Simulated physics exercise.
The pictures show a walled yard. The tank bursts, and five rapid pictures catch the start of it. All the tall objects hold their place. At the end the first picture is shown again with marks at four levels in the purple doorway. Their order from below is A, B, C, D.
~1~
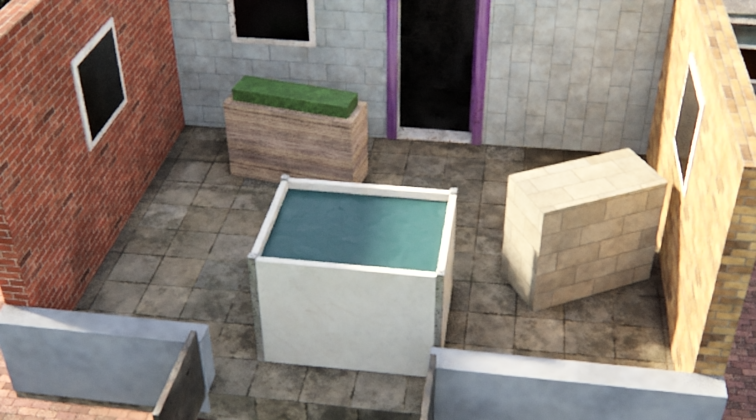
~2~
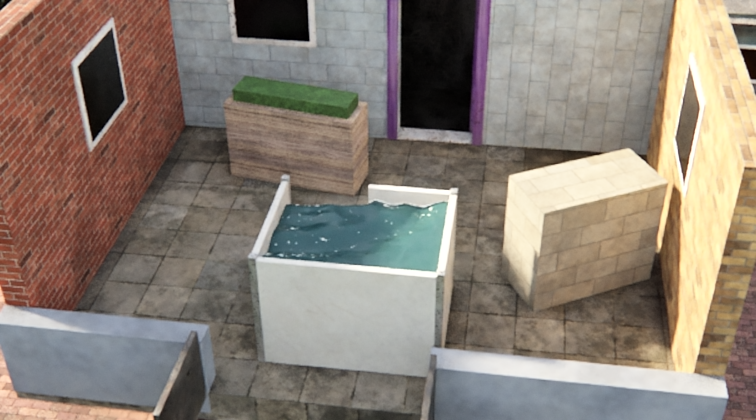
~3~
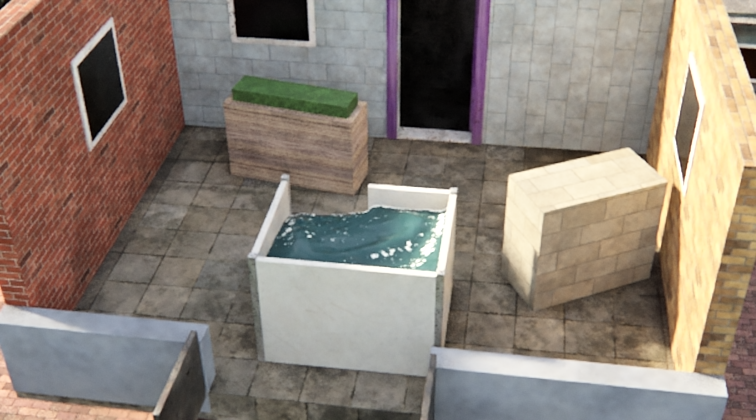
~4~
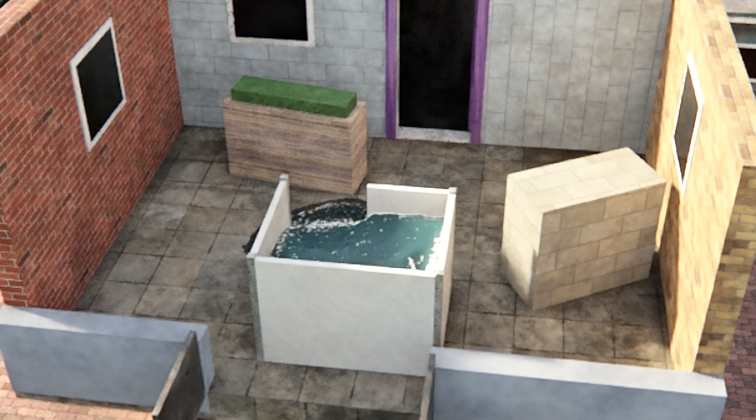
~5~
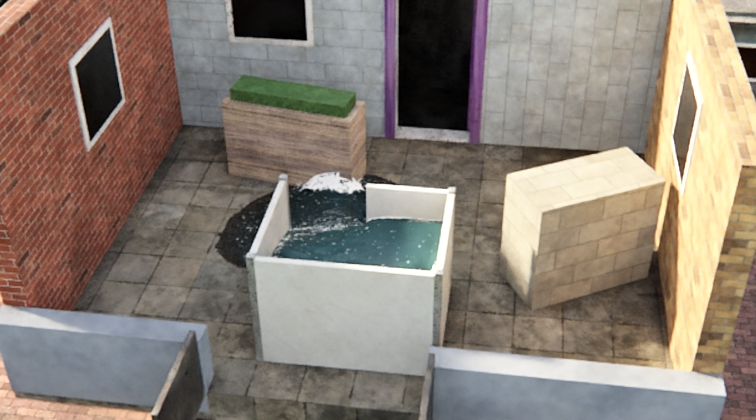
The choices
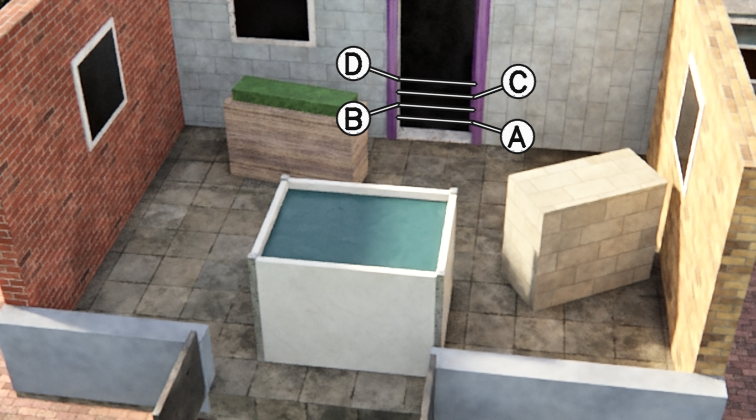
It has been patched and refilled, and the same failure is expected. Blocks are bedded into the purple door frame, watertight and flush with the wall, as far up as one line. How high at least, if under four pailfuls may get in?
Choose A.
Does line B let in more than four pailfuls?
No.
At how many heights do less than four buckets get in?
All of the four.
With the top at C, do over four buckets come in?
No.
On the marked copy, A at (435, 119); B at (435, 107); C at (436, 94); D at (436, 81); from the bottom up A, B, C, D.
For line A, a bucket or two gets in.
For line B, nothing gets over.
For line C, nothing gets over.
For line D, nothing gets over.
